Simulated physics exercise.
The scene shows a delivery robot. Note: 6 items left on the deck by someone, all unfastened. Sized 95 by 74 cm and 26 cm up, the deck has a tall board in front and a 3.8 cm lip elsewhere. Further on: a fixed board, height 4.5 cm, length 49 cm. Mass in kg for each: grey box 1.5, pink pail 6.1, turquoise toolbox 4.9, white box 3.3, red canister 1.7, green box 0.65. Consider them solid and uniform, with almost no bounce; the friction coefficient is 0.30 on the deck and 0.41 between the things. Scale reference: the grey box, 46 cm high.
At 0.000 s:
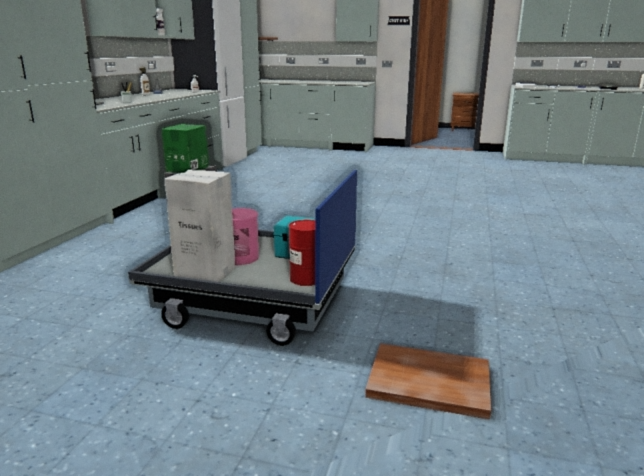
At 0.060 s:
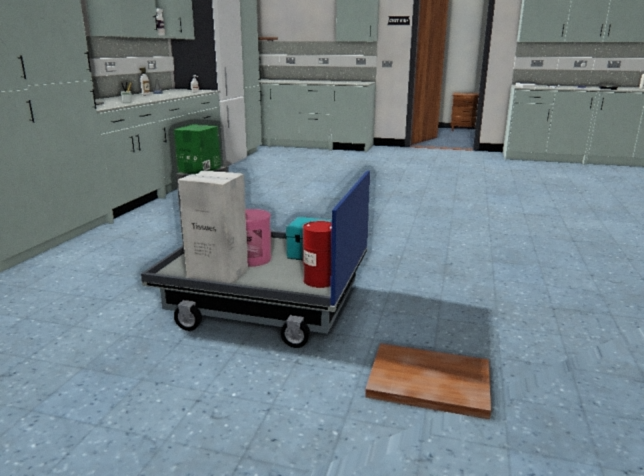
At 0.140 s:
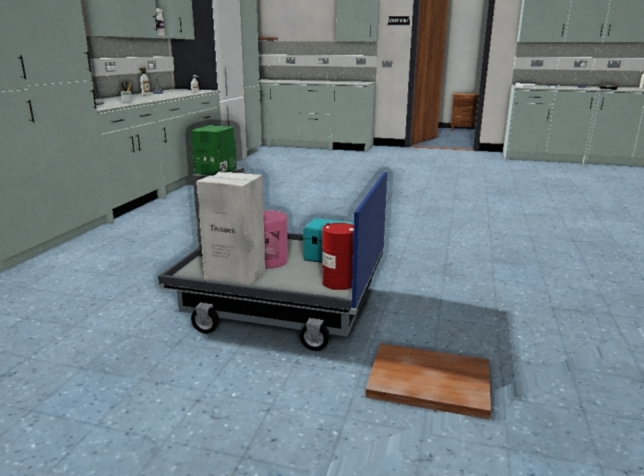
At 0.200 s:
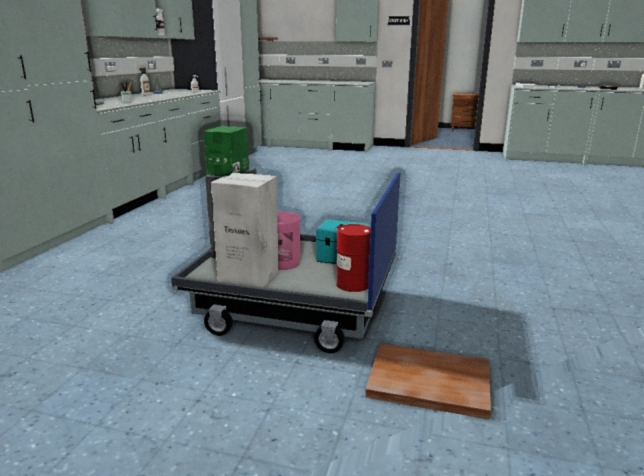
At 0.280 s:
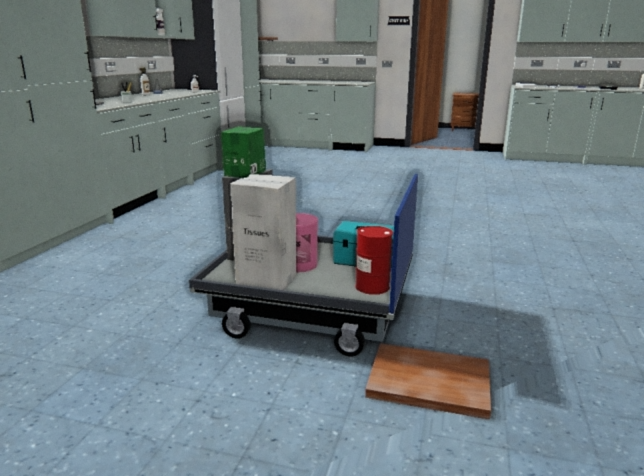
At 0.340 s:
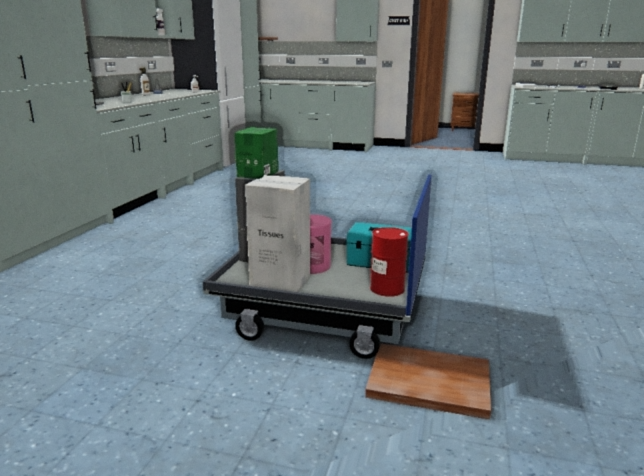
A low wheeled cart with a dark deck and an upright blue board at its right end stands on the blue tiled floor of a room with pale green cabinets, seen from slightly above. It carries a tall white box, a green box behind, a pink pail, a turquoise box and a red canister. The cart rolls steadily rightward toward a flat wooden slab, its load riding along, while the camera stays still.
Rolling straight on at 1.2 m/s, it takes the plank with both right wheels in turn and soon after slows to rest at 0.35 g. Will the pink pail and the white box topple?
One by one: The pink pail does not tip. The white box overturns.
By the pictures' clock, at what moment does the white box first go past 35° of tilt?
Somewhere about 1.2 s.
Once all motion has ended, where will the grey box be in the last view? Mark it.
In the last view, its centre sits near (605, 245).
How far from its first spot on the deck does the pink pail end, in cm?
Net distance near 2 cm.
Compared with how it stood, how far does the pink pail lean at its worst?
At most 2 degrees.
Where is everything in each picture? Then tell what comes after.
Cart has run 0 cm; pink pail (239, 236); white box (202, 226), in the first frame.
Cart has run 7 cm; red canister (320, 254); green box (198, 149), in the second frame.
Cart has run 17 cm, in the third frame.
Cart has run 24 cm; red canister (354, 258); green box (227, 151), in the fourth frame.
Cart has run 34 cm, in the fifth frame.
Cart has run 41 cm; pink pail (311, 244); white box (280, 234), in the sixth frame.
By 0.74 s, cart has run 89 cm; white box 2 cm from its spot near (375, 239).
By 1.14 s, cart has run 137 cm; white box tilted 29° near (513, 244); pink pail 2 cm from its spot near (505, 259); green box 4 cm from its spot.
By 1.44 s, cart has run 173 cm; white box tilted 55° near (629, 264); pink pail 2 cm from its spot near (586, 271); green box 4 cm from its spot.
By 2.04 s, cart has run 199 cm, stopped; white box tilted 54°; pink pail 2 cm from its spot; green box tilted 29°.
When it is over (2.9 s), lying over on the deck, white box and green box; not toppled but over 10 cm from the start, grey box; the other 3 within 10 cm of the start.
